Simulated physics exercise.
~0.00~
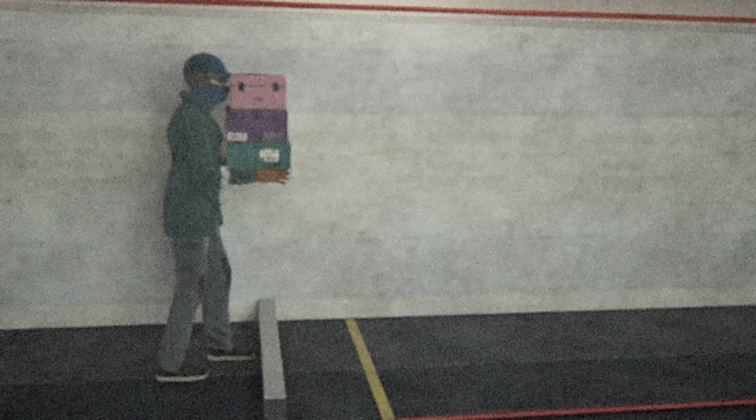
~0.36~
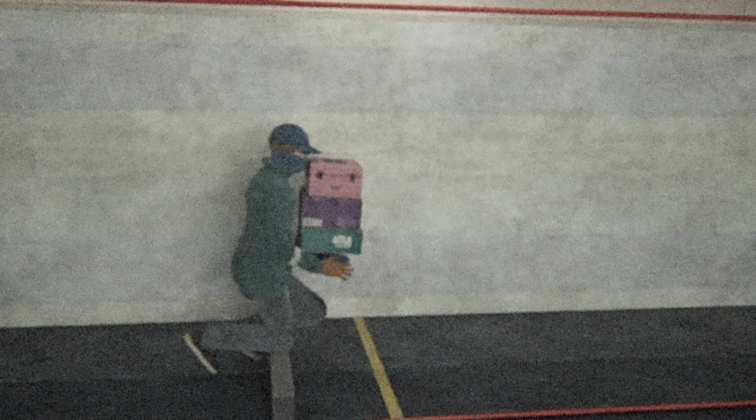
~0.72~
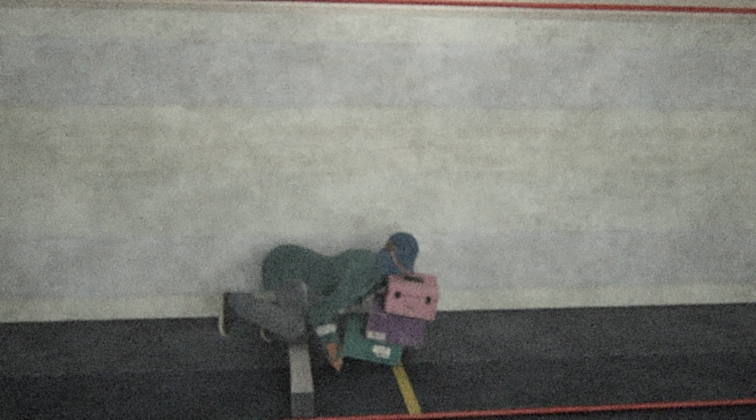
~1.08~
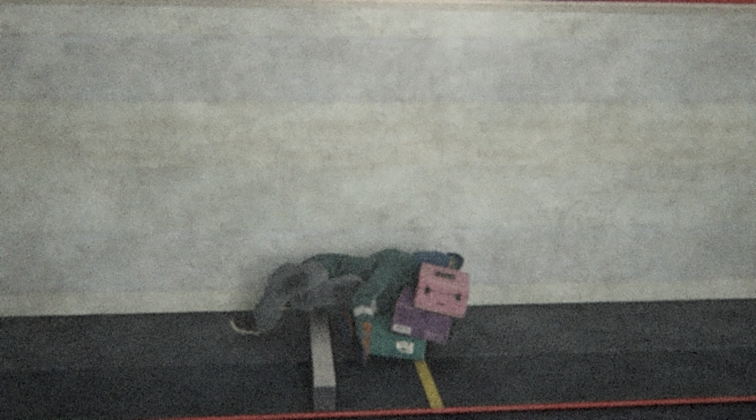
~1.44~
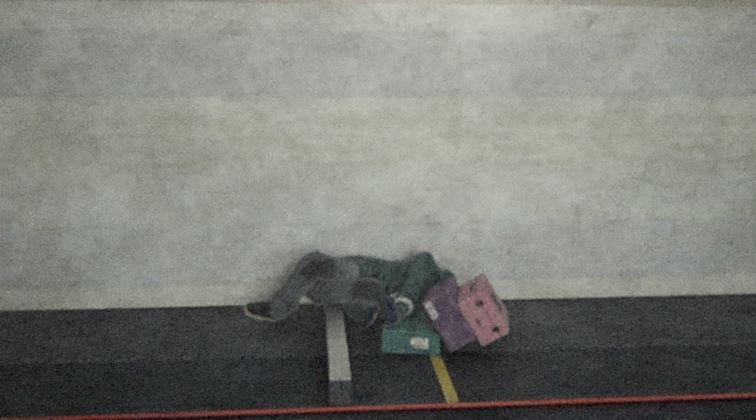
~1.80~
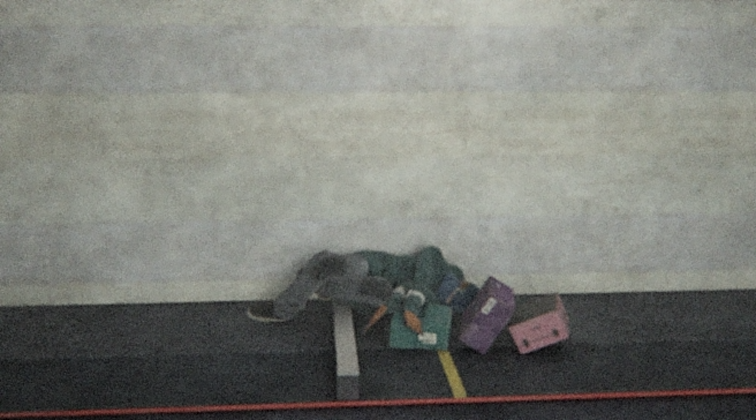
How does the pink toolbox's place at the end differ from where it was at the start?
At the start it sits on top of the stack in the porter's hands, to the left of the yellow line. At the end it lies tipped over on the floor, farther right and beyond the line.
At first, a porter in a blue cap and green coat stands behind a low rail, holding a stack with a pink toolbox on top, a purple carton in the middle and a teal carton at the bottom. The porter pitches forward over the rail, knees bending, as the stack drops to the right. The body sprawls across the rail and the boxes reach the dark floor, still bunched together. Then the pink toolbox and purple carton tip and tumble rightward, crossing the yellow line. The teal carton stays just short of it, while the porter lies with head beyond the line.
